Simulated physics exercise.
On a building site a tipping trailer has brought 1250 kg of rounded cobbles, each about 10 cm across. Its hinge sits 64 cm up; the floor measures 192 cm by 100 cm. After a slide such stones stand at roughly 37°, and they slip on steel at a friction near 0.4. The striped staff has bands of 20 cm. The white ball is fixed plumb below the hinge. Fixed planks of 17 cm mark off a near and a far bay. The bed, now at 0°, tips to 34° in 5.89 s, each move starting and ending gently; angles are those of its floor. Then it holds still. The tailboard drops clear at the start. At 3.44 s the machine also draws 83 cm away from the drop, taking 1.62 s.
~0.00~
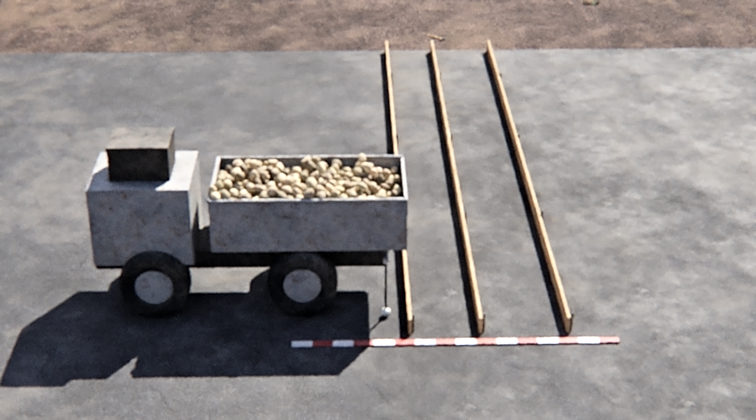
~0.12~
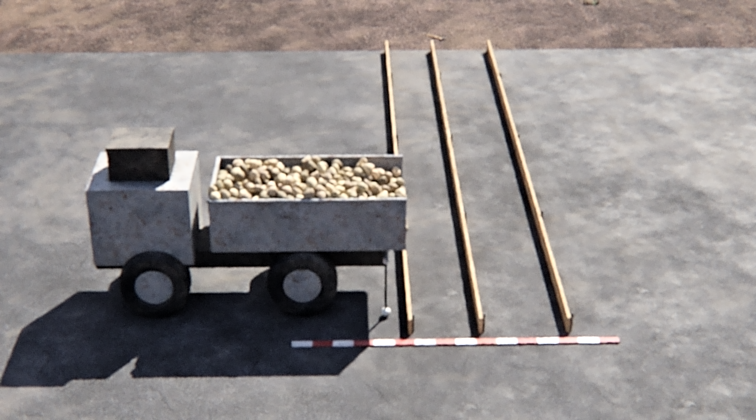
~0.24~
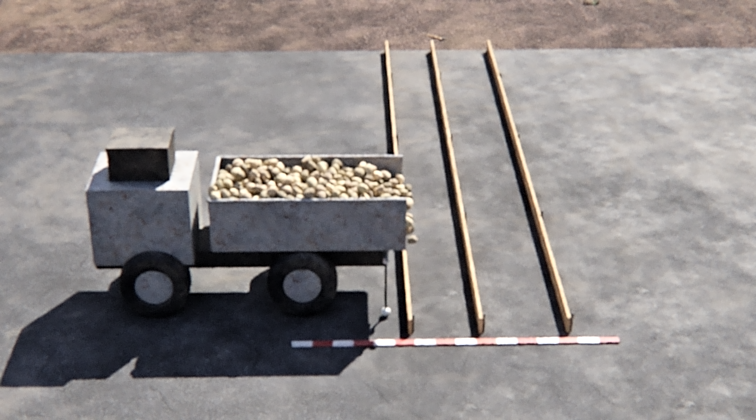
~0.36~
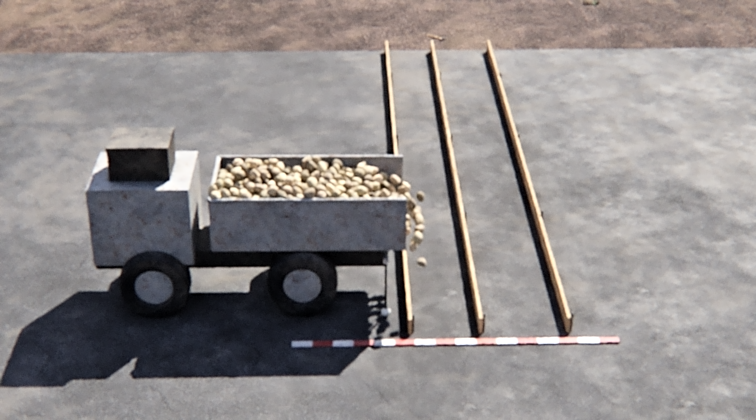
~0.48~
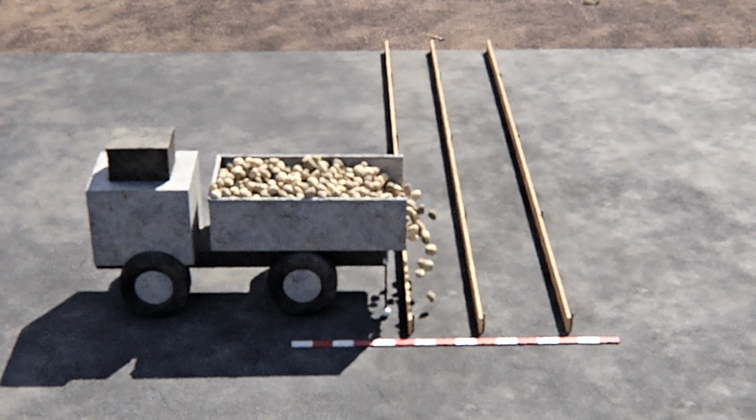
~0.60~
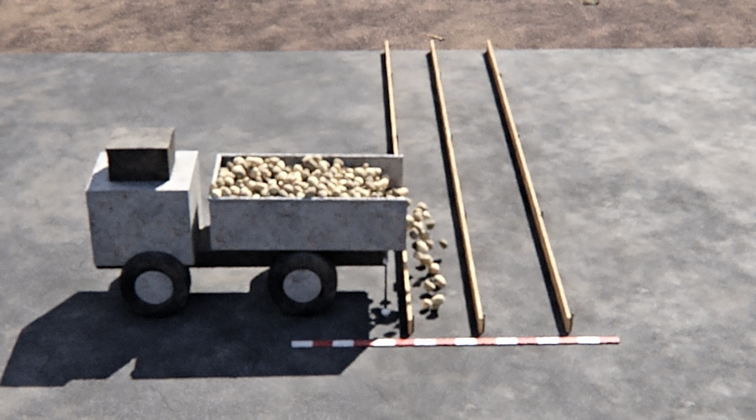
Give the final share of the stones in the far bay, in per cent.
Roughly 5 per cent ends in the far bay.
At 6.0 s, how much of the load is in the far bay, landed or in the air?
Some 5 per cent.
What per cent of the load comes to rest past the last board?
Some 0 per cent of the load.
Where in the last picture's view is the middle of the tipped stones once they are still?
Around (409, 277).
After 4.4 s the floor is at 29°; 25 % in the bed, 24 % short of the bays, 46 % in the near bay, 5 % in the far bay; the foremost stones are at (527, 284).
After 6.0 s the floor is at 34°; 0 % in the bed, 49 % short of the bays, 45 % in the near bay, 7 % in the far bay; the foremost stones are at (536, 286).
After 6.3 s the floor is at 34°; 0 % in the bed, 49 % short of the bays, 45 % in the near bay, 7 % in the far bay; the foremost stones are at (536, 286).
After 9.3 s the floor is at 34°; 0 % in the bed, 49 % short of the bays, 45 % in the near bay, 7 % in the far bay; the foremost stones are at (536, 286).
